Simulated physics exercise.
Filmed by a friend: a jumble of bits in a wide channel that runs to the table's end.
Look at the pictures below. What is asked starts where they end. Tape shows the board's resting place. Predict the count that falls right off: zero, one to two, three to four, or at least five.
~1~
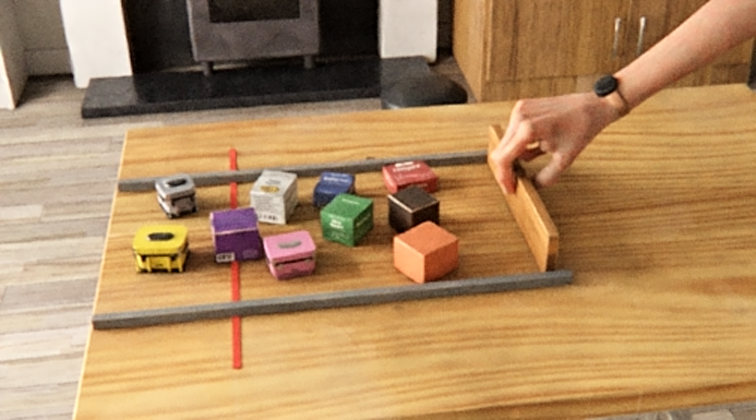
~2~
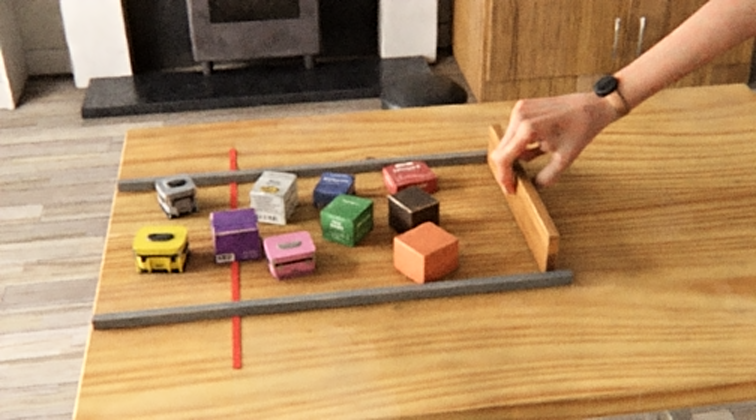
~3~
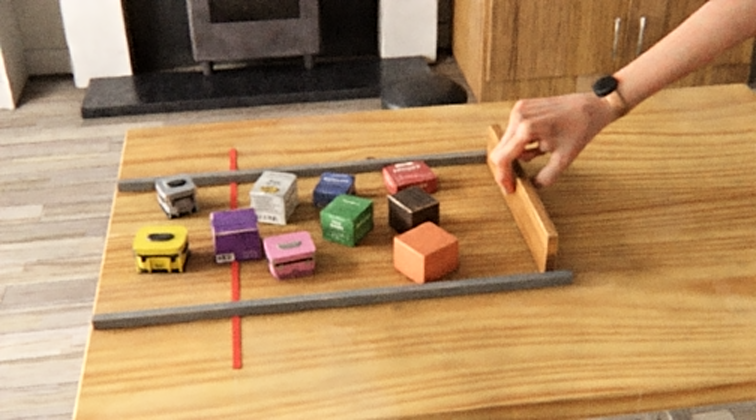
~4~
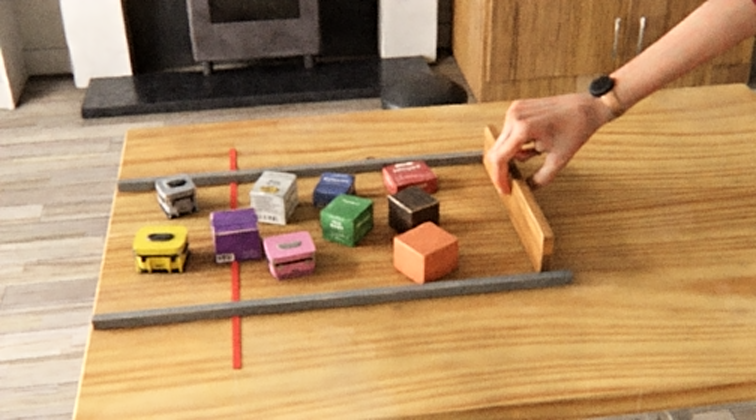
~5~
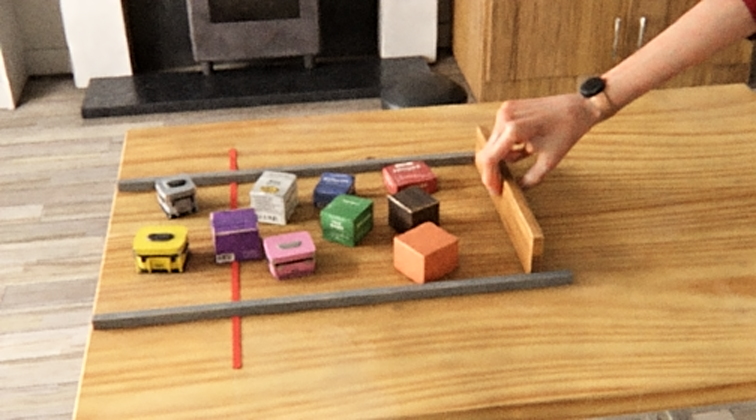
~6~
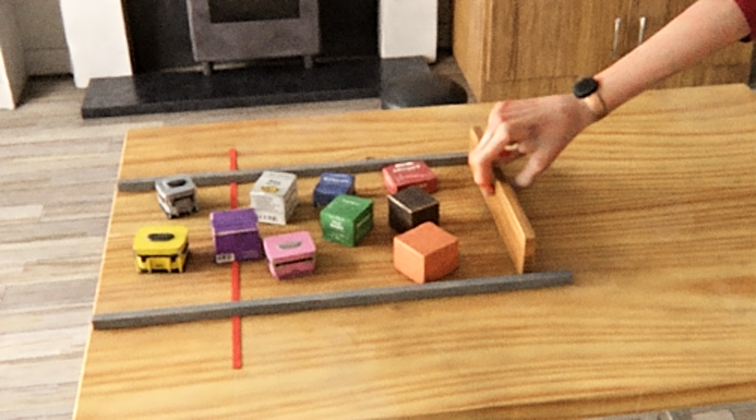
Most likely just one, perhaps two, will tumble off the end.
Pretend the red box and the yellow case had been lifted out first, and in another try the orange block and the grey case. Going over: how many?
First 0, second 1.
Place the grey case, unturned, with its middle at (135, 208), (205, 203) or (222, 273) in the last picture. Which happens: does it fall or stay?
In order, the grey case leaves the top; leaves the top; sits tight.
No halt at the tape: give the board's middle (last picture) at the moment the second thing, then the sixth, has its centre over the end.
The first one at (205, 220), the next at (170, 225).
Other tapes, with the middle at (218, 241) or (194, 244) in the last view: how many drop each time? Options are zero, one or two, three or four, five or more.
Falls: One to two; 3 or 4.
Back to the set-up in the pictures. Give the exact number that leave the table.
Tally: 1.
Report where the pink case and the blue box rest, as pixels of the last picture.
You'll see the pink case at (163, 267), with the blue box at (170, 210).
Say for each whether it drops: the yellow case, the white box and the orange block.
First the yellow case goes down, next the white box keeps its place, last the orange block keeps its place.
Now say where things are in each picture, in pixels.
In the first frame, yellow case (162, 249); grey case (177, 195); purple box (236, 235); board (520, 194); tape (234, 240).
In the second frame, grey case (177, 196); black block (414, 214).
In the third frame, purple box (236, 235); board (519, 194).
In the fourth frame, yellow case (162, 250); red box (410, 180).
In the fifth frame, grey case (177, 196); white box (275, 197).
In the sixth frame, yellow case (162, 250); grey case (177, 196); purple box (236, 235); board (499, 196); tape (234, 240).
Soon after, none off yet; yellow case at rest near (162, 250); grey case at rest near (177, 196); purple box at rest near (236, 235).
At rest, the number that fall off is one or two; fallen, yellow case.
